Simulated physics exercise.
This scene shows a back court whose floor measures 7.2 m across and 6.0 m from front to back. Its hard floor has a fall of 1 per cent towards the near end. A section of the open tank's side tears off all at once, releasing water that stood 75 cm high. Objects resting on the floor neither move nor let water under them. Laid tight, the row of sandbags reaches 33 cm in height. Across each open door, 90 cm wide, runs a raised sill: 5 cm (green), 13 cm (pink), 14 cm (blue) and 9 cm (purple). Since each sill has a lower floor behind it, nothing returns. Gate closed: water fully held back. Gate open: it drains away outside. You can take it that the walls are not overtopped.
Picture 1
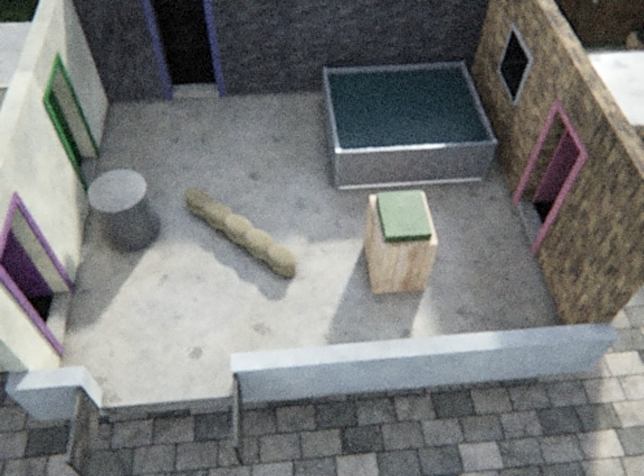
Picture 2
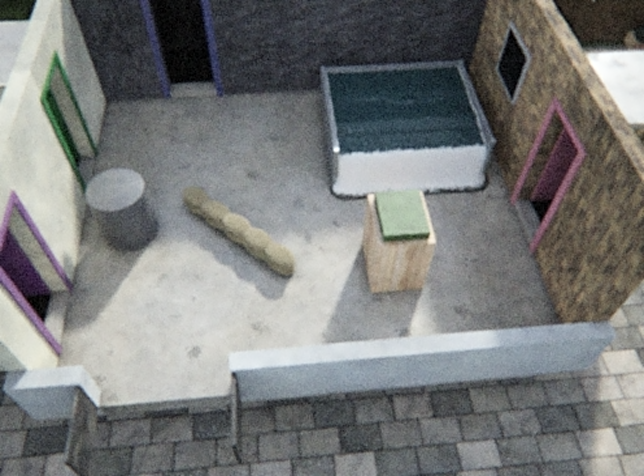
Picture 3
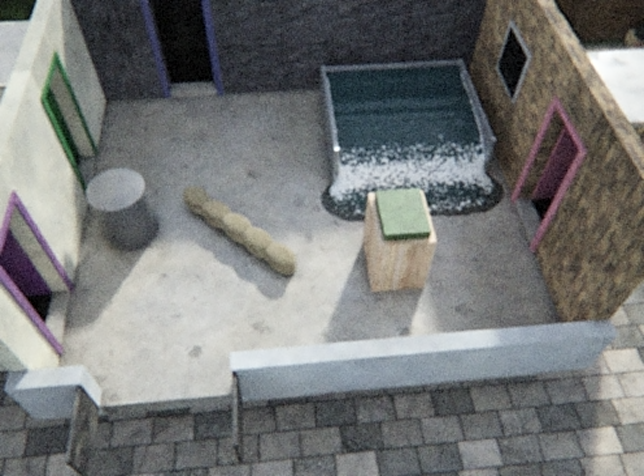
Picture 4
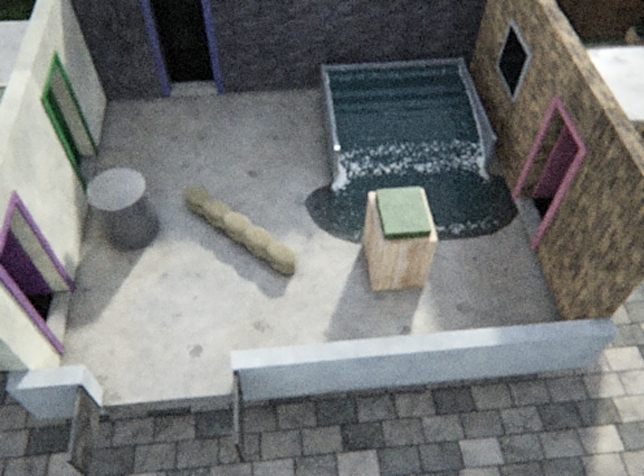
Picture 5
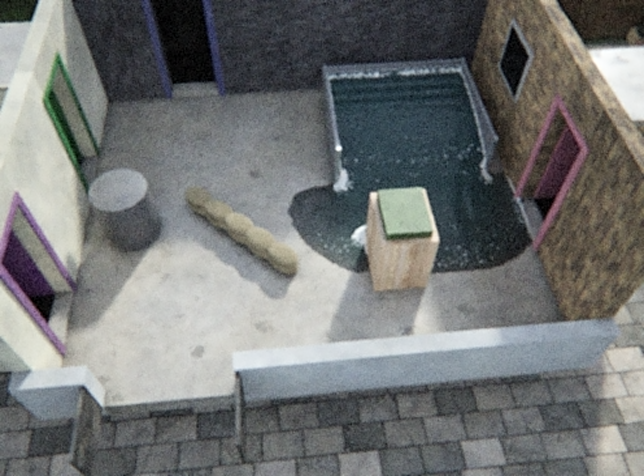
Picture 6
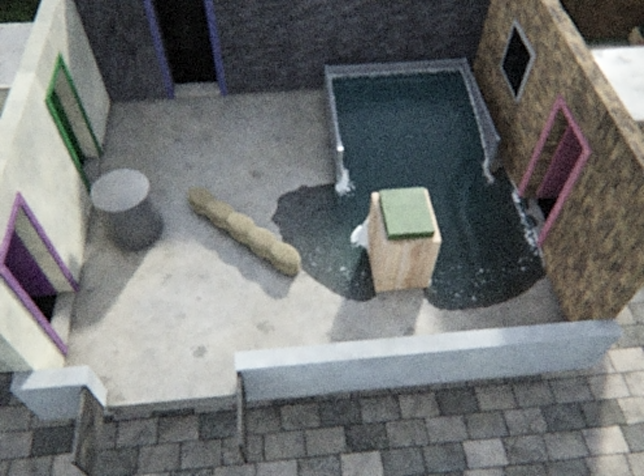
At first, dark water sits still in an open tank at the back right of a walled court. The tank's front side gives way and water pours out, foaming white onto the floor. The dark pool spreads forward and sideways around the green-topped block, reaching the sandbag row and the pink-framed door.
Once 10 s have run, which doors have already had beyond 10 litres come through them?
At the end, at the green door the limit will be crossed. At the pink door the limit will be crossed. At the blue door the limit will not be crossed. At the purple door the limit will be crossed.
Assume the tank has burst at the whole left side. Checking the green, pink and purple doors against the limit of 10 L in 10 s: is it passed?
For green, too much; for pink, too little; for purple, too little.
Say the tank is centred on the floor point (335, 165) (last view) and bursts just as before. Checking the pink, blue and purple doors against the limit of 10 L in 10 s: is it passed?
Lab note: Pink door limit exceeded; blue door limit not exceeded; purple door limit exceeded.
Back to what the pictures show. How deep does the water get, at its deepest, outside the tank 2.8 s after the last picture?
Depth max: Approx. 32 cm.
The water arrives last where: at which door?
Green.
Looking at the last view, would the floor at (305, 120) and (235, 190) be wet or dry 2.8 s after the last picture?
I'd say spared, then drenched.
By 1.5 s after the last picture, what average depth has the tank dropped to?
The average depth is around 22 cm.
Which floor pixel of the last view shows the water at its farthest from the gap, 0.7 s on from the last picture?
Somewhere near pixel (274, 373).
Then, 0.7 s after the last picture water covers 35 % of the floor and is deepest (60 cm) near (541, 349); green door not reached, pink door 20 cm at the sill, 3 L in, blue door not reached, purple door not reached.
Then, 1.5 s after the last picture water covers 45 % of the floor and is deepest (58 cm) near (565, 346); green door not reached, pink door 18 cm at the sill, 21 L in, blue door not reached, purple door not reached.
Then, 2.8 s after the last picture water covers 70 % of the floor and is deepest (32 cm) near (553, 348); green door not reached, pink door 25 cm at the sill, 74 L in, blue door 11 cm at the sill, 0 L in, purple door not reached.
Then, 5.3 s after the last picture water covers 90 % of the floor and is deepest (22 cm) near (83, 261); green door 10 cm at the sill, 5 L in, pink door 13 cm at the sill, 130 L in, blue door 11 cm at the sill, 0 L in, purple door 21 cm at the sill, 130 L in.
Then, 9.3 s after the last picture water covers 95 % of the floor and is deepest (14 cm) near (86, 242); green door 10 cm at the sill, 54 L in, pink door 7 cm at the sill, 131 L in, blue door 6 cm at the sill, 0 L in, purple door 10 cm at the sill, 202 L in.
